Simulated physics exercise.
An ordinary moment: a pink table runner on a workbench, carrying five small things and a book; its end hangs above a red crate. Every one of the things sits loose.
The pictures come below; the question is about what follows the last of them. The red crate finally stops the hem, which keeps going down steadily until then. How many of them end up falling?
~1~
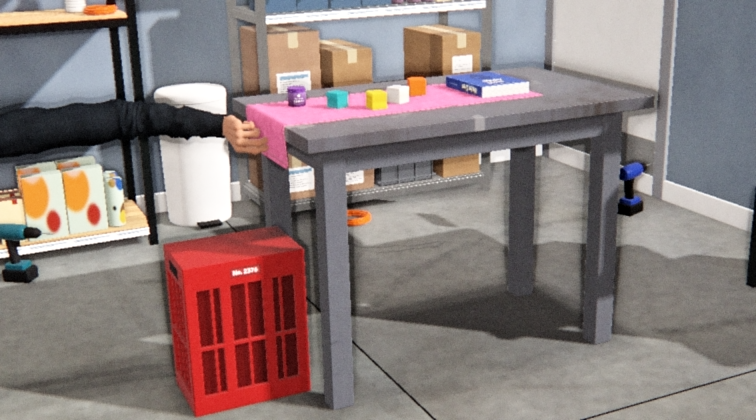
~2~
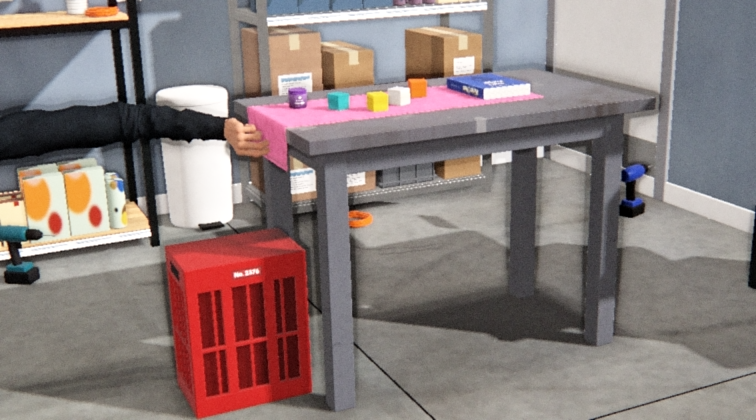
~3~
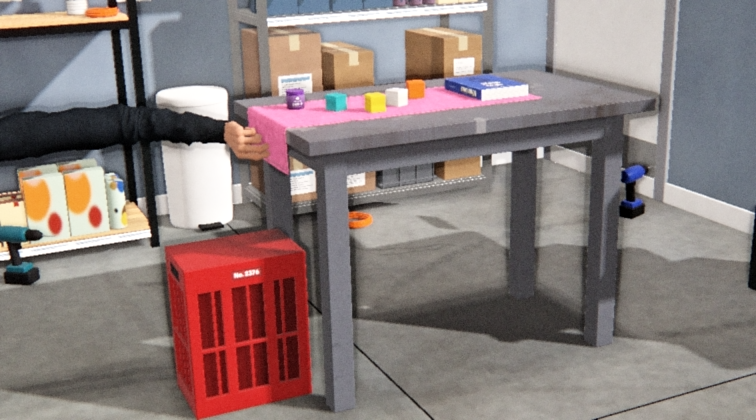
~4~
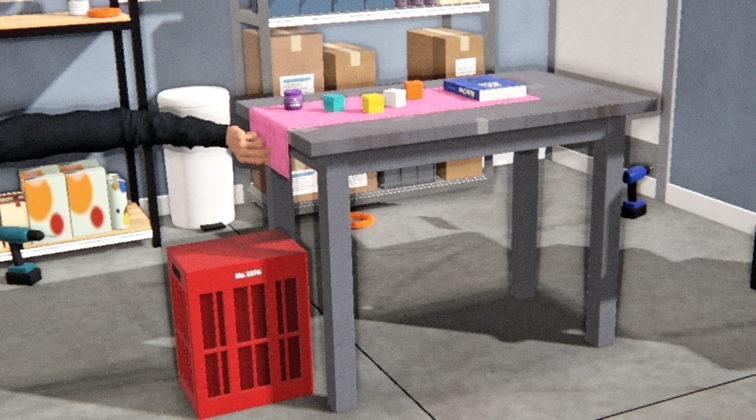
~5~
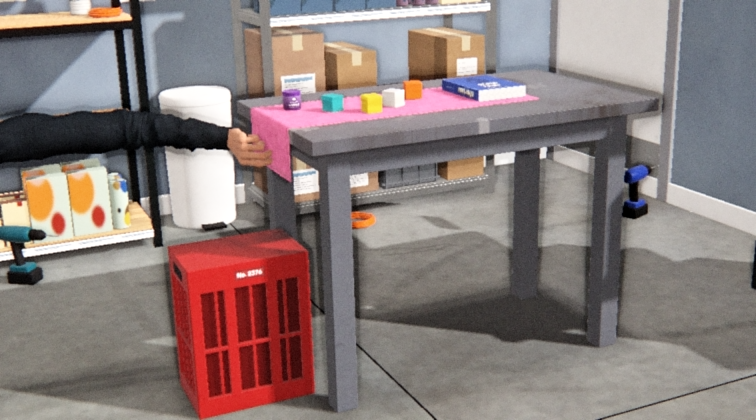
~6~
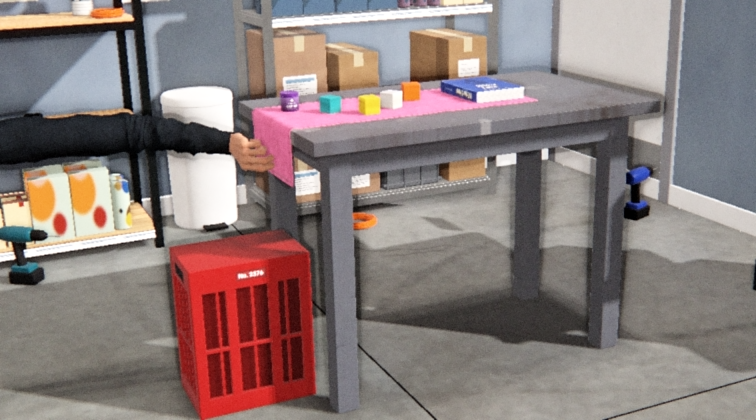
Number down: Two.
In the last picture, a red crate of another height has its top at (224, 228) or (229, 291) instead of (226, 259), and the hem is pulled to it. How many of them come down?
The count comes out 1 and 3.
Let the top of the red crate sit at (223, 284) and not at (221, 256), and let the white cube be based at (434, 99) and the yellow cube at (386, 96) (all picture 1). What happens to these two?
The white cube keeps its place on top, the yellow cube stays on.
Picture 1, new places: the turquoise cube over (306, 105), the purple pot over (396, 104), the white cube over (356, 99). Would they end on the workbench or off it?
For the turquoise cube it's falling, for the purple pot it's staying, for the white cube it's staying.
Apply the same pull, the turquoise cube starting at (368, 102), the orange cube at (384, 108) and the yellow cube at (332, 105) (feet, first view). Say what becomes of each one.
Here's how it goes: The turquoise cube remains in place, the orange cube remains in place and the yellow cube leaves the top.
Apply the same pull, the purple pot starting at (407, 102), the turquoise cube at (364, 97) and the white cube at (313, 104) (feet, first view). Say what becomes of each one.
Final state: The purple pot is still in place, the turquoise cube is still in place, the white cube is no longer up.
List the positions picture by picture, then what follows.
The first picture shows hem (287, 169); purple pot (296, 87); turquoise cube (337, 92); yellow cube (376, 92); white cube (397, 87); orange cube (416, 79); top of the crate (221, 256).
The second picture shows hem (288, 172); purple pot (297, 89).
The third picture shows hem (289, 175); turquoise cube (336, 94).
The fourth picture shows hem (290, 180); yellow cube (373, 95); top of the crate (224, 258).
The fifth picture shows hem (291, 182); white cube (393, 90).
The sixth picture shows hem (294, 187); purple pot (289, 92); turquoise cube (330, 97); yellow cube (369, 97); white cube (391, 92); orange cube (410, 84).
Soon after, hem near (274, 217); purple pot gone.
Then, hem on the crate; purple pot and turquoise cube gone.
At rest, hem on the crate; purple pot and turquoise cube gone. The workbench loses two.
